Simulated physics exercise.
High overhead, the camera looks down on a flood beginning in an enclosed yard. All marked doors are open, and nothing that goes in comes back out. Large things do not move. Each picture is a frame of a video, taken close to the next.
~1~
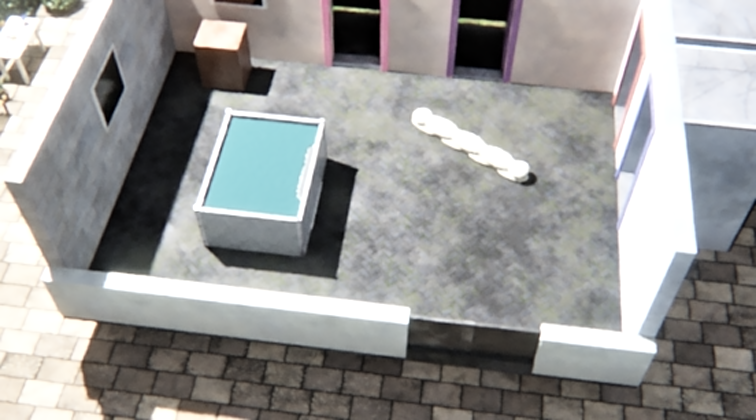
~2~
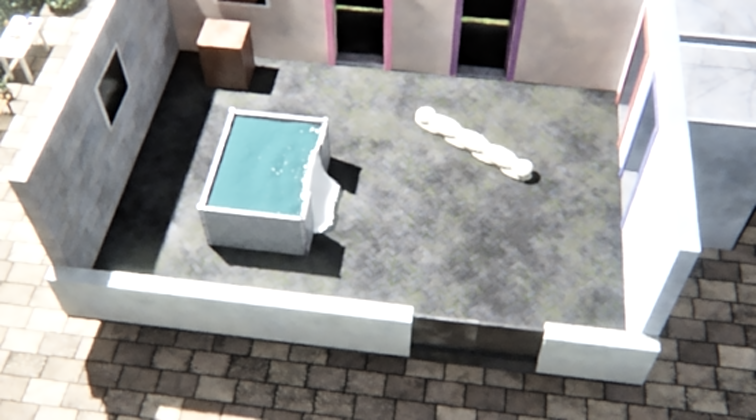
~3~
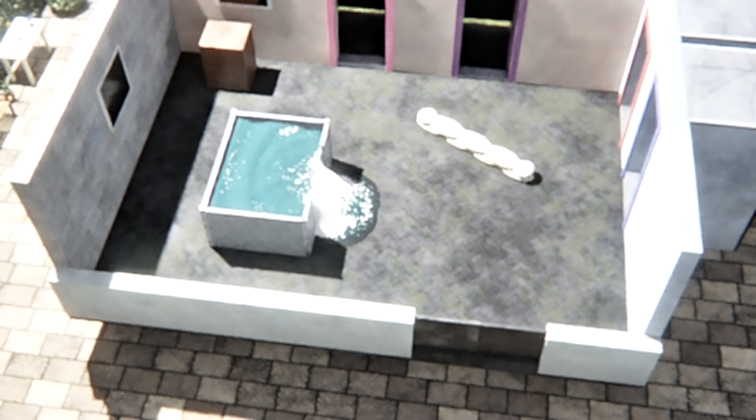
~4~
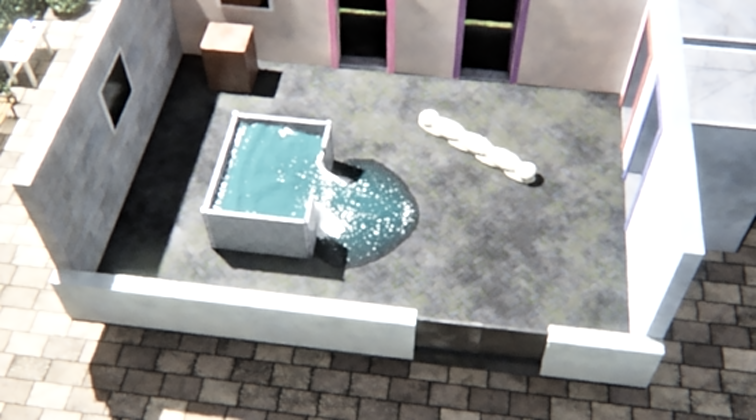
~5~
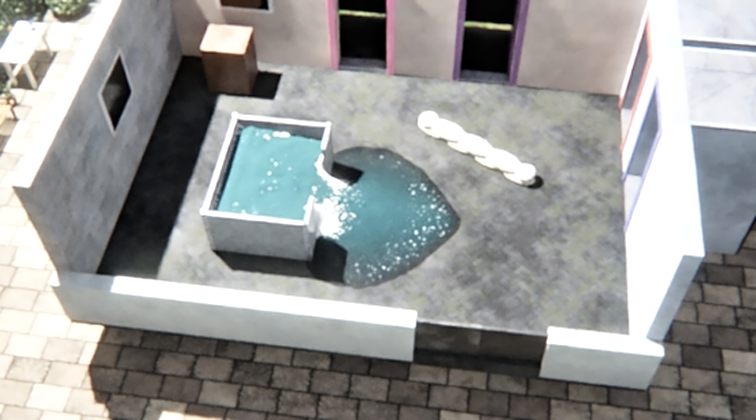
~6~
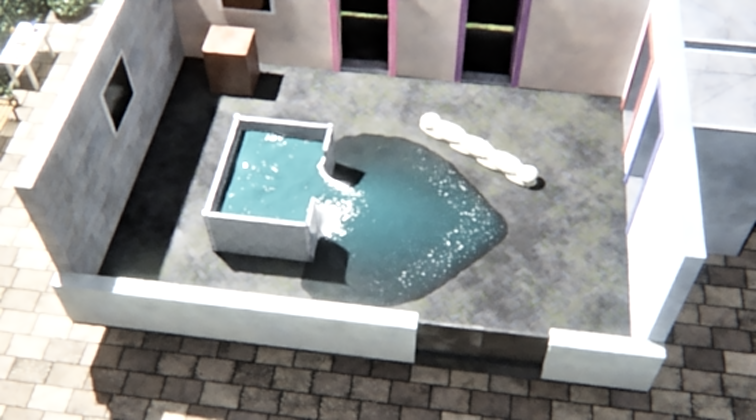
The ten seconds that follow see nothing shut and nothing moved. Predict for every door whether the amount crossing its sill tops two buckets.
One by one: The pink door will not top two buckets; the blue door will not top two buckets; the red door will top two buckets; the purple door will not top two buckets.
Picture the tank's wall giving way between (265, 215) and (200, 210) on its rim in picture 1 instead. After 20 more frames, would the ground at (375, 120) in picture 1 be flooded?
Verdict: Clear.
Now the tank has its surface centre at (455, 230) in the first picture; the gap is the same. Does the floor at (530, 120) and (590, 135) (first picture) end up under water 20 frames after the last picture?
Submerged and submerged.
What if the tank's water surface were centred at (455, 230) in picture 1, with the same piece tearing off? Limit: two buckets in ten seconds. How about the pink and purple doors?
Log: Pink misses the mark; purple breaks the limit.
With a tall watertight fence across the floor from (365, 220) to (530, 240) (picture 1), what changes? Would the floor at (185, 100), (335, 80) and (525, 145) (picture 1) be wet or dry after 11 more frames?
Log, spots one to three: Spared; spared; swamped.
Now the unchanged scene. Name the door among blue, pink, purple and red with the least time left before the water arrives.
First in line is the blue door.
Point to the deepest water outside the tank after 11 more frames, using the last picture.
Roughly at (619, 353).
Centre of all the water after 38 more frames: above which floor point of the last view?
About (453, 217).
A moment on, water covers 35 % of the floor; the pink door not reached, the blue door wet at the sill, nothing in, the red door not reached, the purple door not reached.
Next, water covers 40 % of the floor; the pink door not reached, the blue door under two buckets in, the red door wet at the sill, nothing in, the purple door not reached.
Then, water covers 50 % of the floor; the pink door wet at the sill, nothing in, the blue door under two buckets in, the red door wet at the sill, nothing in, the purple door wet at the sill, nothing in.
Later, water covers 65 % of the floor; the pink door wet at the sill, nothing in, the blue door under two buckets in, the red door under two buckets in, the purple door wet at the sill, nothing in.
In the end, water covers 95 % of the floor; the pink door wet at the sill, nothing in, the blue door under two buckets in, the red door over two buckets in, the purple door under two buckets in.
